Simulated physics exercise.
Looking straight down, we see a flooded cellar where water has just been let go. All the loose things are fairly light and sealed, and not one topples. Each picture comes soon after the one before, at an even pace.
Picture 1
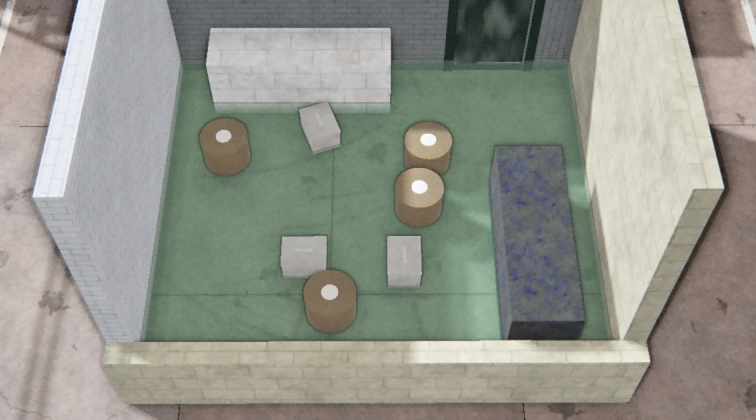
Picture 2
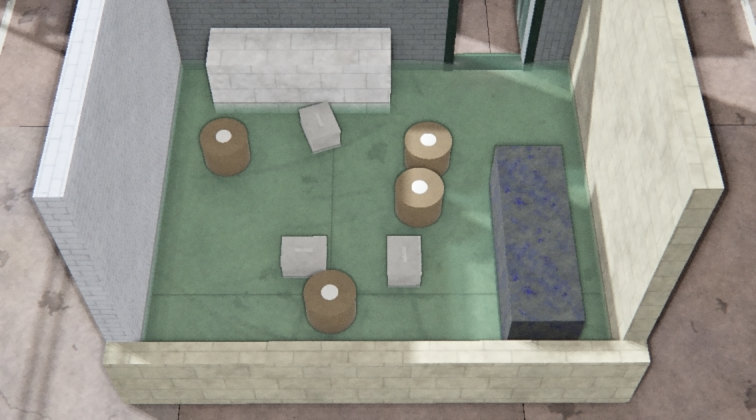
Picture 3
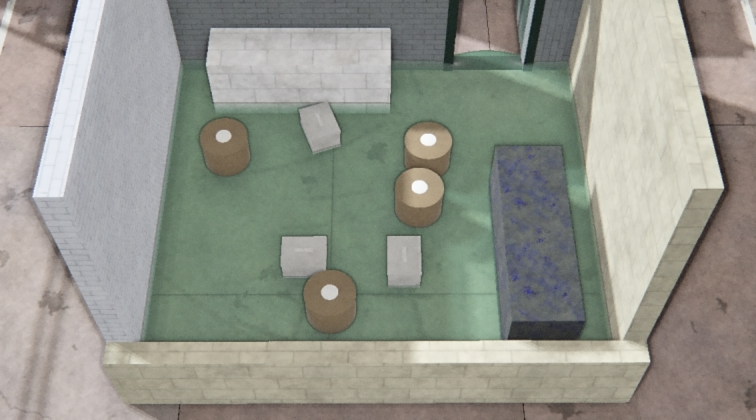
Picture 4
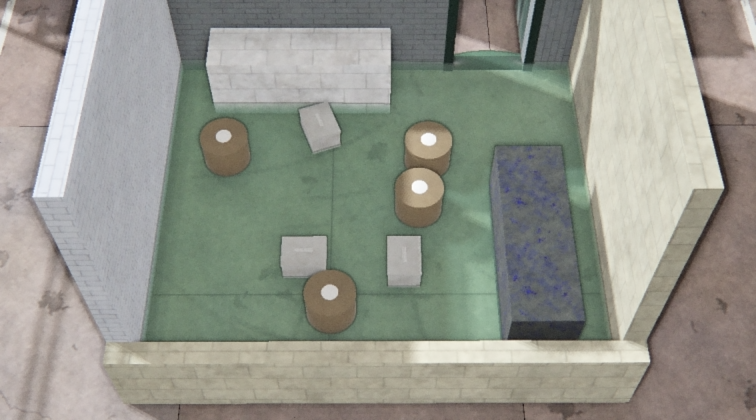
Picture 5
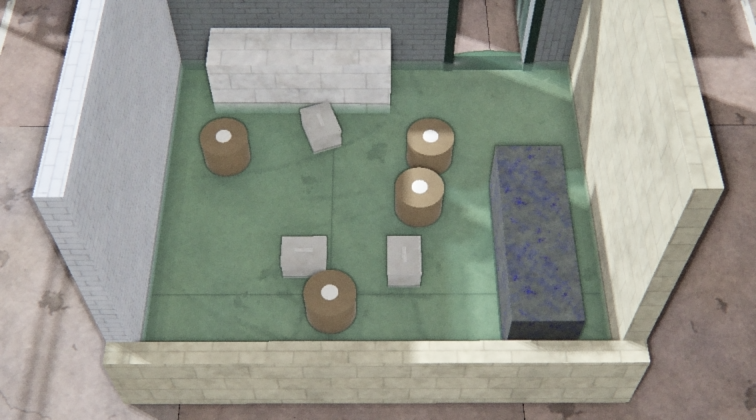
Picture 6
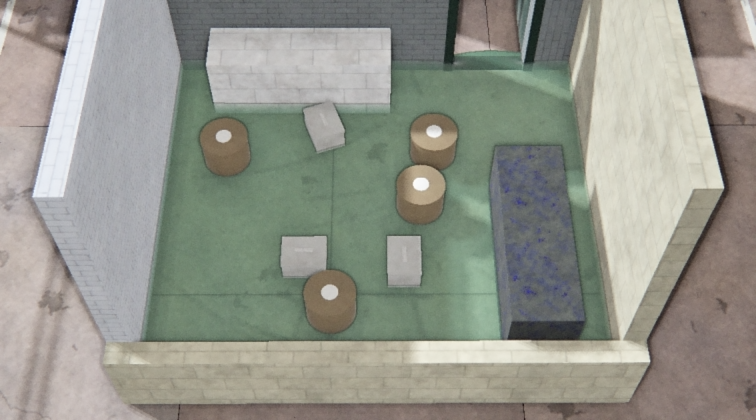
The footage shows a walled enclosure with a green floor, brown round tubs and pale blocks, seen from above. The dark door at the back opens, then the upper-right tub shifts slightly up and right, with barely perceptible movement nearby.
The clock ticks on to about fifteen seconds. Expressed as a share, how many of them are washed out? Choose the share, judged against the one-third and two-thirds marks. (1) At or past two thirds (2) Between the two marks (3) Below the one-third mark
Option 2: Between the two marks.
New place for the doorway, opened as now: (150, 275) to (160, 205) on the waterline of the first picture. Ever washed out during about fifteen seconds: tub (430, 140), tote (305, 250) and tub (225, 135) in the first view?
Object one: Remains; object two: Leaves; object three: Leaves.
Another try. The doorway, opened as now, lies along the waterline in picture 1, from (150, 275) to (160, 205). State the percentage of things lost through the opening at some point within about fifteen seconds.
Result: Close to 40 %.
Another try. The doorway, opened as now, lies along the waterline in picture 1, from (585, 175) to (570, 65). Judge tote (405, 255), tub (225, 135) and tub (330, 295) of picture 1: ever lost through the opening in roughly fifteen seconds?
Item one leaves at some point, item two never gets out, item three never gets out.
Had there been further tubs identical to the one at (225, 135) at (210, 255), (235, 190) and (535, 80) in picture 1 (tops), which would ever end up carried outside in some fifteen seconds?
First doesn't escape, second doesn't escape, third escapes.
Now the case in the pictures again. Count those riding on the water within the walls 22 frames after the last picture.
The figure is 4.
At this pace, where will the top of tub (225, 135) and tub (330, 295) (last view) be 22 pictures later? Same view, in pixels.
Roughly at (263, 124) and (362, 272).
A moment on, 0 of 7 are out; 7 afloat.
Next, 1 of 7 are out; 6 afloat.
Later, 3 of 7 are out; 4 afloat.
In the end, 3 of 7 are out; 4 afloat.
